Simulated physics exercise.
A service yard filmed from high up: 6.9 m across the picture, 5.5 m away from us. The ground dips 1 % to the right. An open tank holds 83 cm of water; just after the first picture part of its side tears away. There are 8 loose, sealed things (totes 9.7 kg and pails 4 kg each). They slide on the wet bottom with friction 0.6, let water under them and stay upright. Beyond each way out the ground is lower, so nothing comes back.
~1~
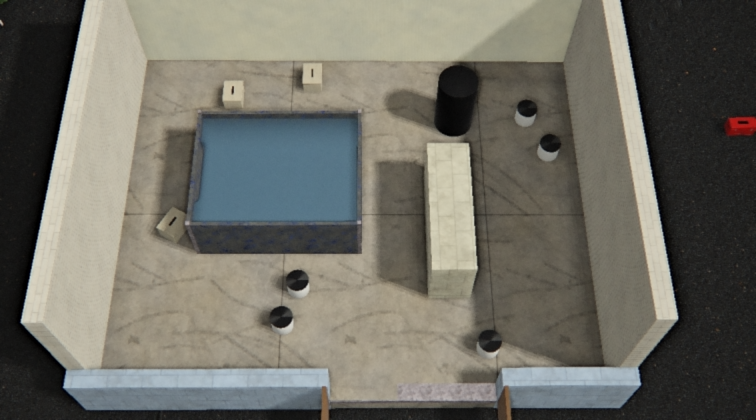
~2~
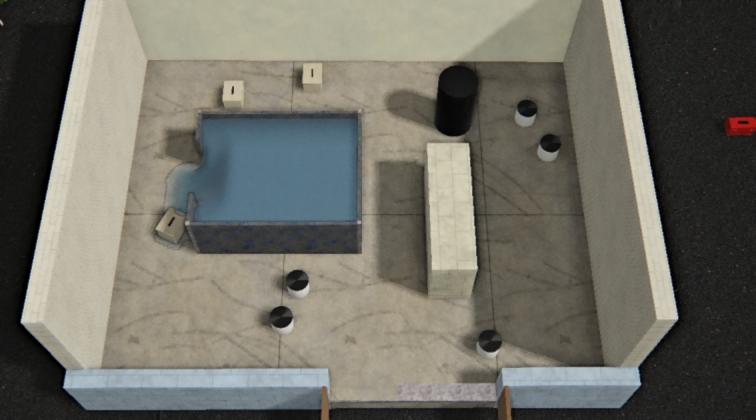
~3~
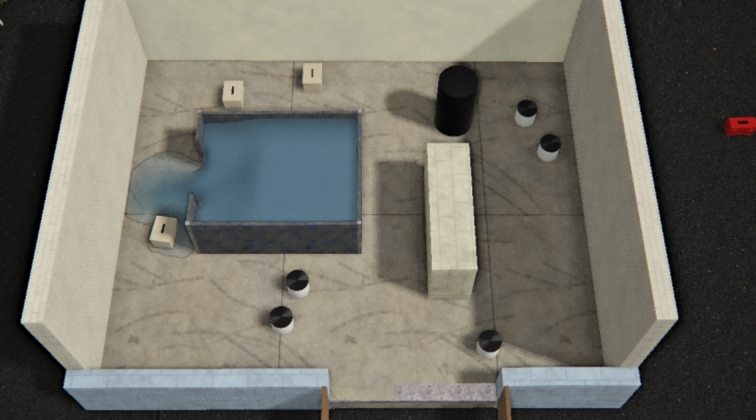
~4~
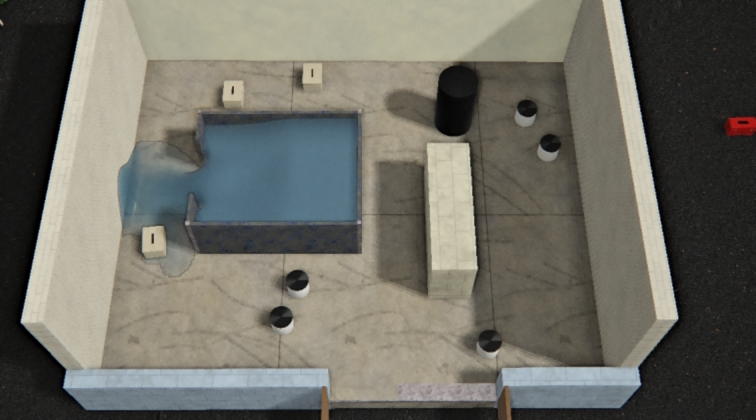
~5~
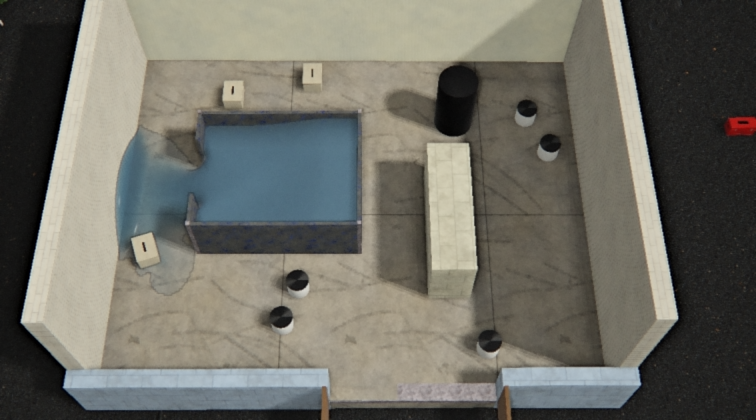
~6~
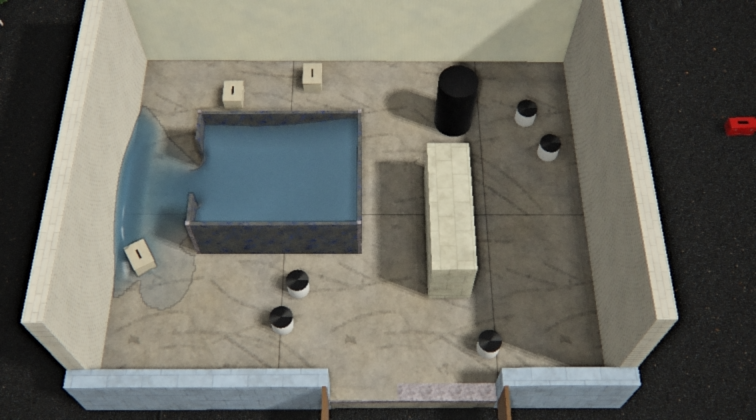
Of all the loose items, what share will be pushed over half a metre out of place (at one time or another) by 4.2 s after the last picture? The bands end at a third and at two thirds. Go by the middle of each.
Share: Two thirds or above.
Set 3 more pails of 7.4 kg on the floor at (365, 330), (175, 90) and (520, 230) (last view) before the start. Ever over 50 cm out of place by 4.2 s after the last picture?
In that order: Past it, over, short of it.
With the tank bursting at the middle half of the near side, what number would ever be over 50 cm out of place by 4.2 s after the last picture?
In that case 4 of them.
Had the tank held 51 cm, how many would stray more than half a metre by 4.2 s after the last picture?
Then 4.
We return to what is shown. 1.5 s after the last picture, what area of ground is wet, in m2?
Some 15 m2.
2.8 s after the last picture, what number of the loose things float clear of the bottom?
0 of them.
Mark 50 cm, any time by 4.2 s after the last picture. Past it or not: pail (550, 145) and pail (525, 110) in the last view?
In that order: Less, short of it.
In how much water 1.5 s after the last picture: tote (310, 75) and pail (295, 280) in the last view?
About 3 and 0 cm.
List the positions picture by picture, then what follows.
A tote at (173, 222) rests on the ground; a tote at (312, 73) rests on the ground; 4.1 m2 under water; 0 of 8 have shifted, in the first picture.
A tote at (171, 222), on the bottom; a tote at (312, 73) rests on the ground; water covers 4.7 m2; 0 of 8 have shifted, in the second picture.
A tote at (163, 229) rests on the ground, 17 cm from its start; a tote at (312, 73), on the bottom; 5.5 m2 under water; 1 of 8 have shifted, in the third picture.
A tote at (153, 239), on the bottom, 38 cm from its start; a tote at (312, 73), on the bottom; water covers 5.9 m2; 1 of 8 have shifted, in the fourth picture.
A tote at (144, 247), on the bottom, 55 cm from its start; a tote at (312, 73), on the bottom; 6.3 m2 under water; 1 of 8 have shifted, in the fifth picture.
A tote at (138, 254) rests on the ground, 68 cm from its start; a tote at (312, 73) rests on the ground; water covers 6.7 m2; 1 of 8 have shifted, in the sixth picture.
Then, 0.4 s after the last picture 1 of 8 are over 50 cm from their spots; 0 afloat.
Then, 1.5 s after the last picture 1 of 8 are over 50 cm from their spots; 1 afloat.
Then, 2.8 s after the last picture 4 of 8 are over 50 cm from their spots; 0 afloat.
Then, 4.2 s after the last picture 6 of 8 are over 50 cm from their spots, and 6 have been at some point; 1 afloat.
